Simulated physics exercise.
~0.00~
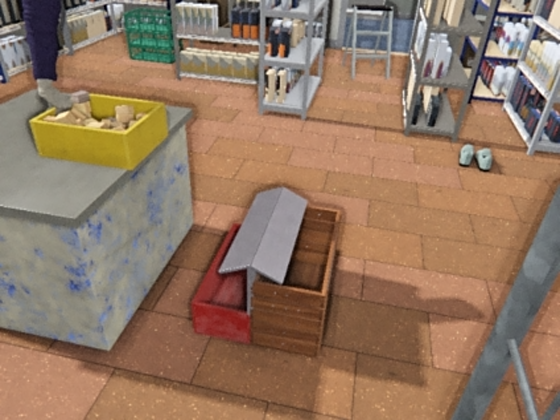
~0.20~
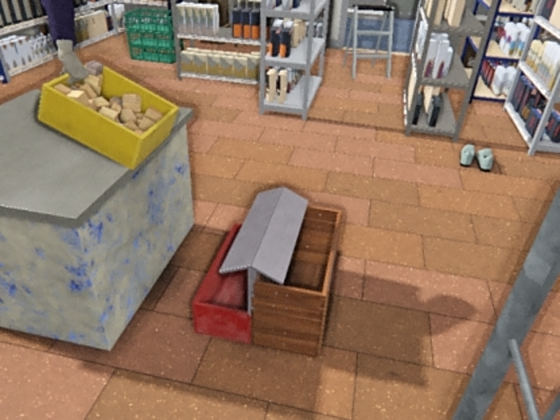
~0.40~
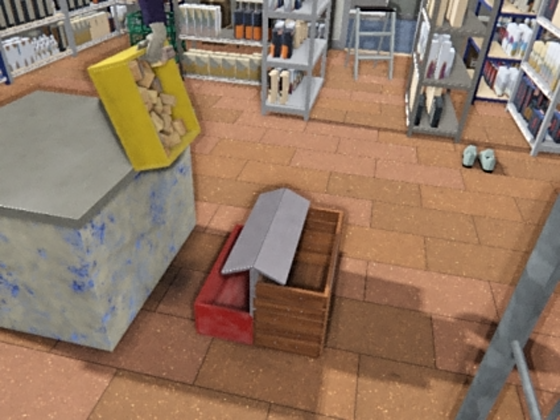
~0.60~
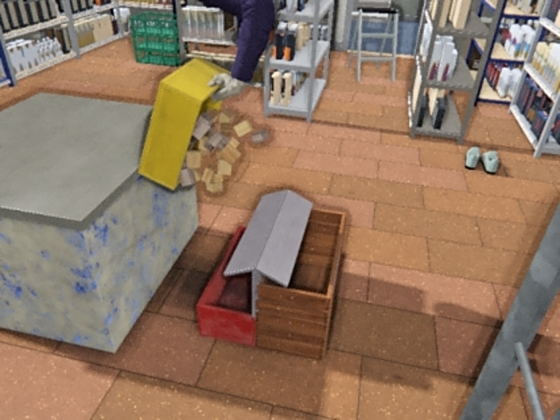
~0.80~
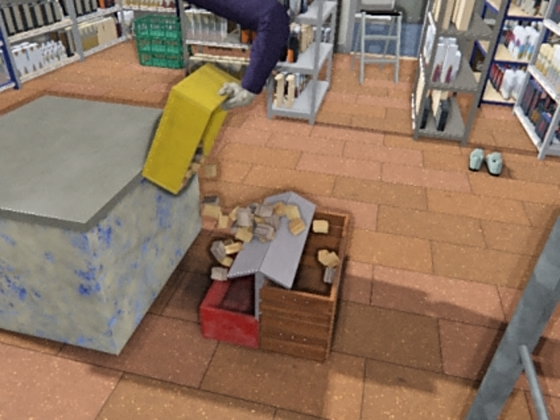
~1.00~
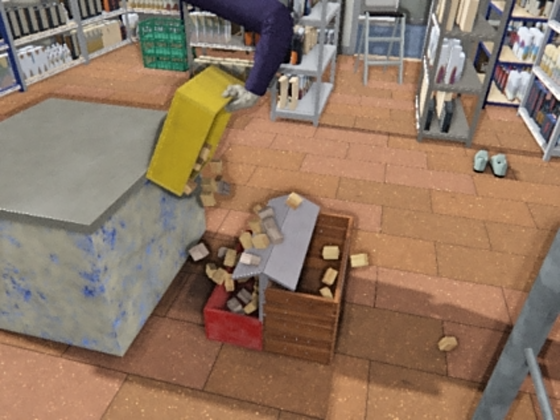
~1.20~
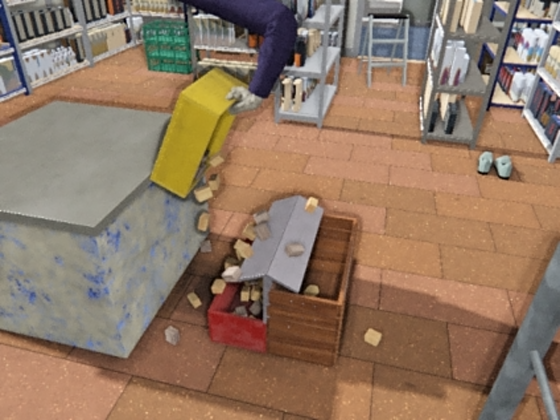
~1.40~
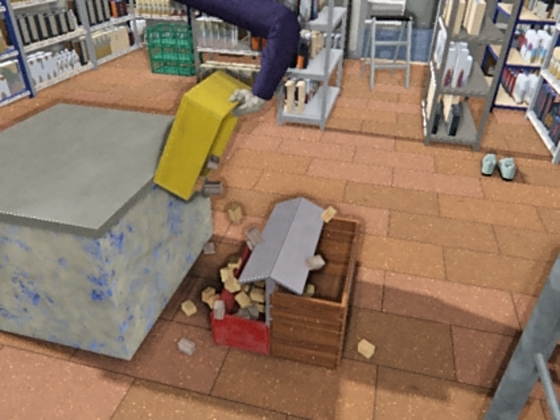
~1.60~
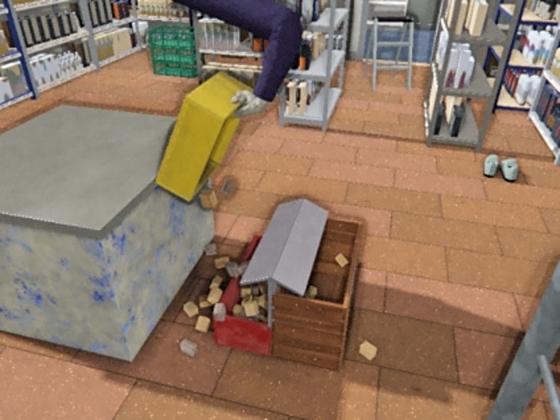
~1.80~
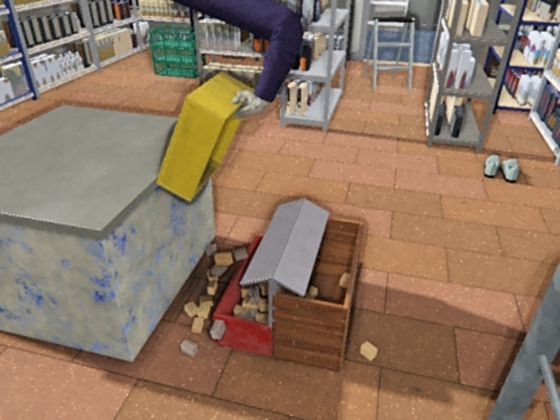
We see a gloved hand tip a yellow box off a bench, spilling wooden blocks over a grey roof-shaped divider above a red trough and wooden tub; most settle in the red trough, with some in the tub and others scattered on the tiled floor.
